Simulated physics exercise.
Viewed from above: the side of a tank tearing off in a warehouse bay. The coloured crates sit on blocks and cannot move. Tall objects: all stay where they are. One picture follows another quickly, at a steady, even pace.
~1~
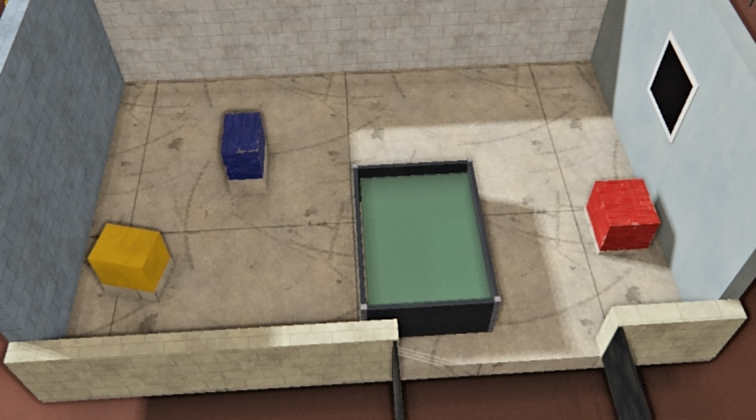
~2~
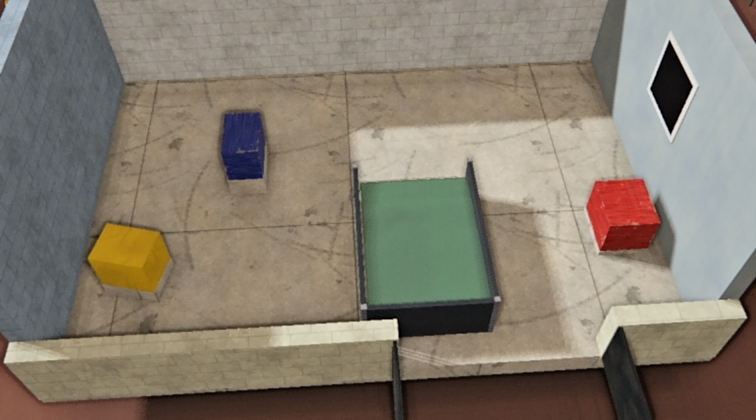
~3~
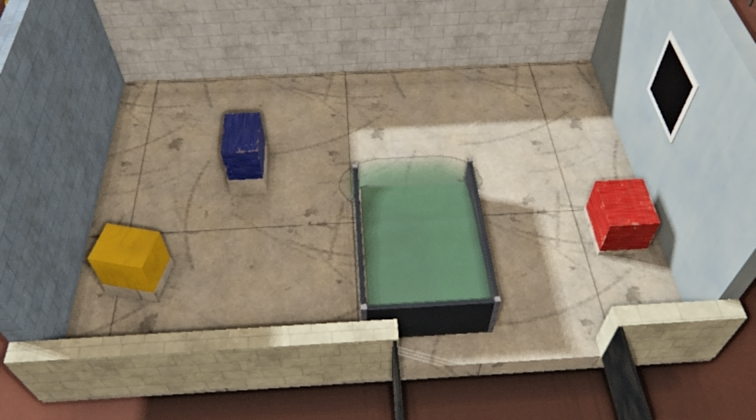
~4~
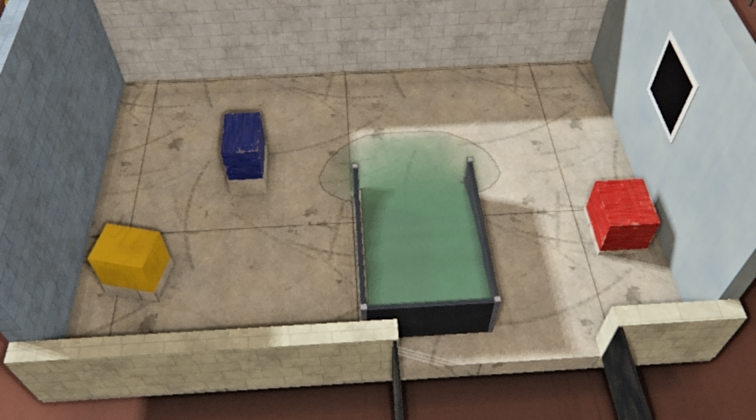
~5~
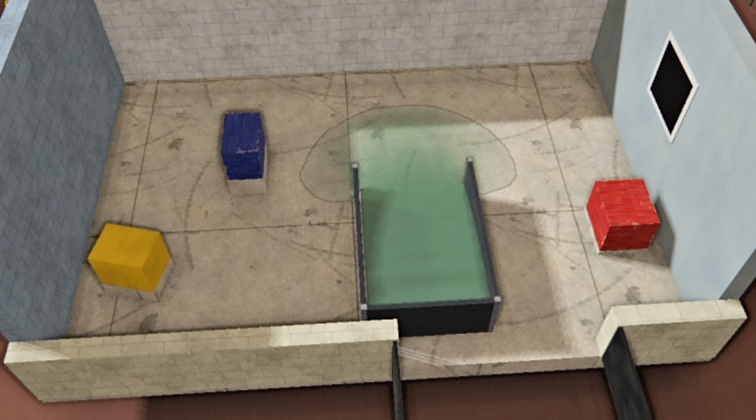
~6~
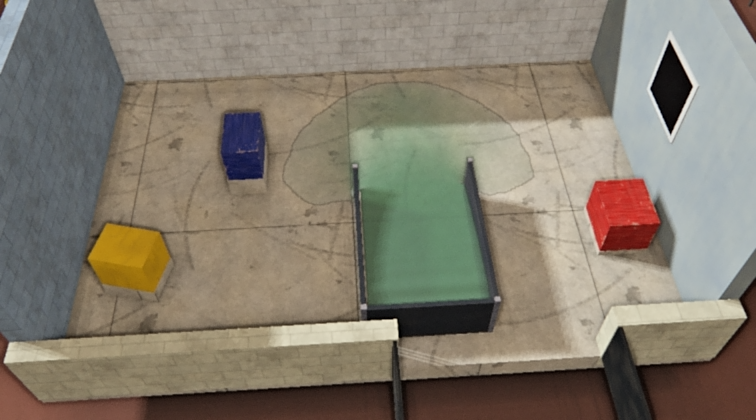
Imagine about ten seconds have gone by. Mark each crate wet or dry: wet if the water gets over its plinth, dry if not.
Red crate wet, yellow crate dry, blue crate dry.
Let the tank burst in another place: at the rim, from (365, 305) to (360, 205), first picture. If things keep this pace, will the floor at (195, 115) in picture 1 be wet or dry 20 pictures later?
The place in question is sitting in a puddle.
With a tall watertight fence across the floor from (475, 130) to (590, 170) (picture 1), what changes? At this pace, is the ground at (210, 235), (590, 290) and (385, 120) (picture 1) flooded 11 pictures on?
As listed: No water, not flooded, covered.
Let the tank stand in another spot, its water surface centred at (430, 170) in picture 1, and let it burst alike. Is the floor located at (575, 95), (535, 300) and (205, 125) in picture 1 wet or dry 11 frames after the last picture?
As listed: Covered, free of water, flooded.
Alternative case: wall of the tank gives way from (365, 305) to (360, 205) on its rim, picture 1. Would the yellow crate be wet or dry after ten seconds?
Note: Yellow crate gets reached.
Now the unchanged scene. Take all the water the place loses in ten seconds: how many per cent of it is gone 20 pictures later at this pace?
Approximately 0 %.
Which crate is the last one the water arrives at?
The yellow-painted one.
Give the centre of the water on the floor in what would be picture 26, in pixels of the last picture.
Centre of the water: Near (392, 133).
A moment on, water covers 30 % of the floor; the red crate not reached, the yellow crate not reached, the blue crate water round its plinth.
Next, water covers 35 % of the floor; the red crate not reached, the yellow crate not reached, the blue crate water round its plinth.
Then, water covers 50 % of the floor; the red crate water round its plinth, the yellow crate not reached, the blue crate water round its plinth.
Later, water covers 80 % of the floor; the red crate water round its plinth, the yellow crate water round its plinth, the blue crate water round its plinth.
In the end, water covers 100 % of the floor; the red crate was topped, the yellow crate stayed above the water, the blue crate stayed above the water.
